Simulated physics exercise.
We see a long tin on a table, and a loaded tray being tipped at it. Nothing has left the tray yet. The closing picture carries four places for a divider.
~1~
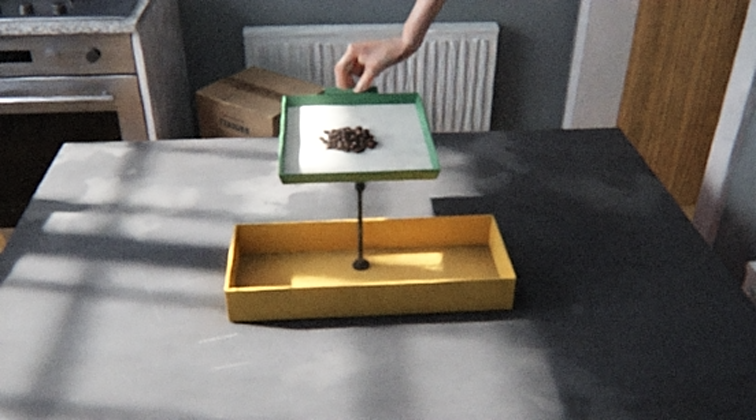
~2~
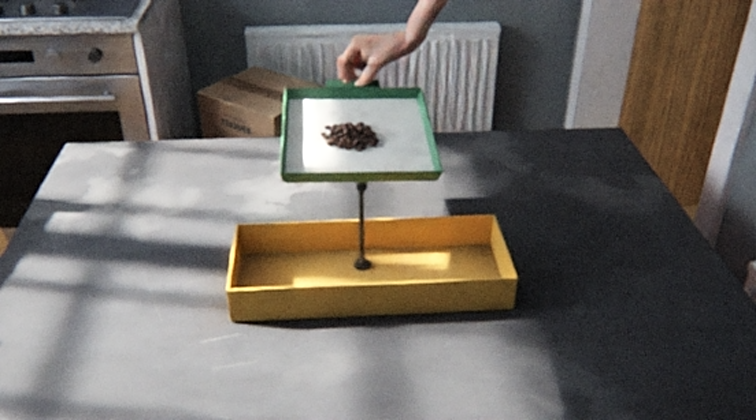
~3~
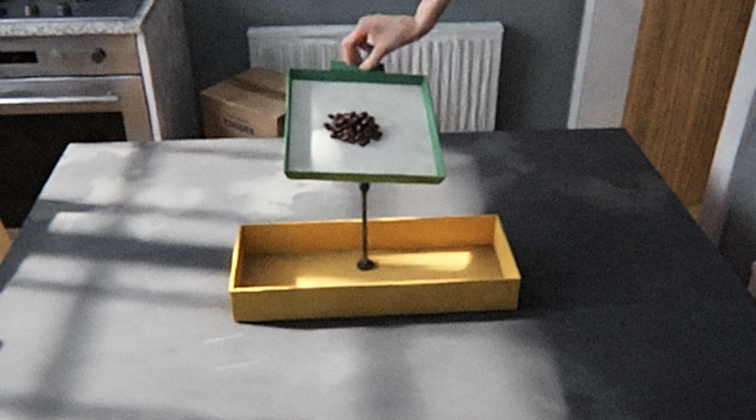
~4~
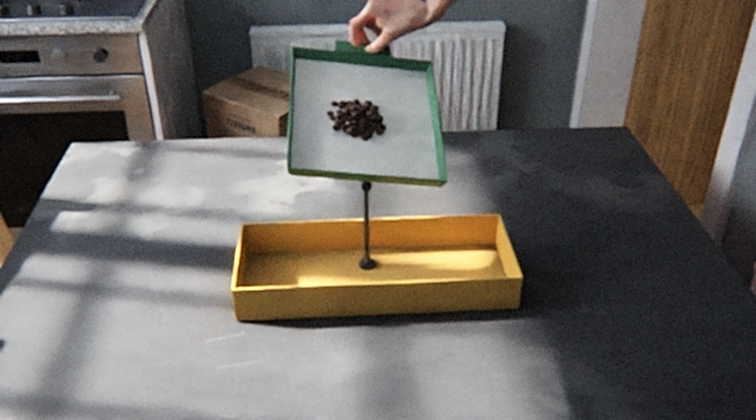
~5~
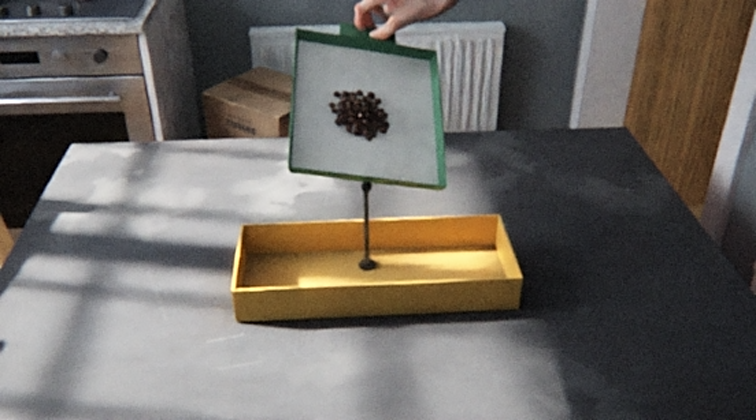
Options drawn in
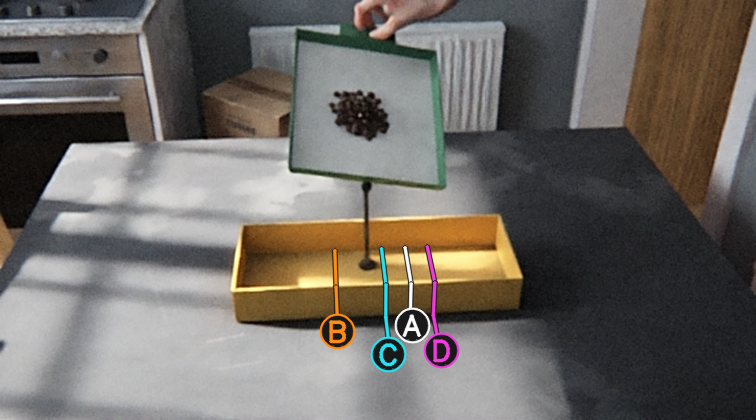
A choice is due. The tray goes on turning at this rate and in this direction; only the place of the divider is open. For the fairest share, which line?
Best: D.
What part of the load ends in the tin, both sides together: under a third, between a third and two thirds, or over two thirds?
About that: Over two thirds.
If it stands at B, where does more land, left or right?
The right side.
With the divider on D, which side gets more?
More lands on the right.
On the marked copy, line A crosses the front rim at (410, 282); line B crosses the front rim at (336, 286); line C crosses the front rim at (385, 283); line D crosses the front rim at (434, 281).
For line A, of what is caught, a small part on the left of the divider, nearly all on the right.
For line B, of what is caught, none on the left of the divider, all on the right.
For line C, of what is caught, none on the left of the divider, all on the right.
For line D, of what is caught, about a third on the left of the divider, about two thirds on the right.
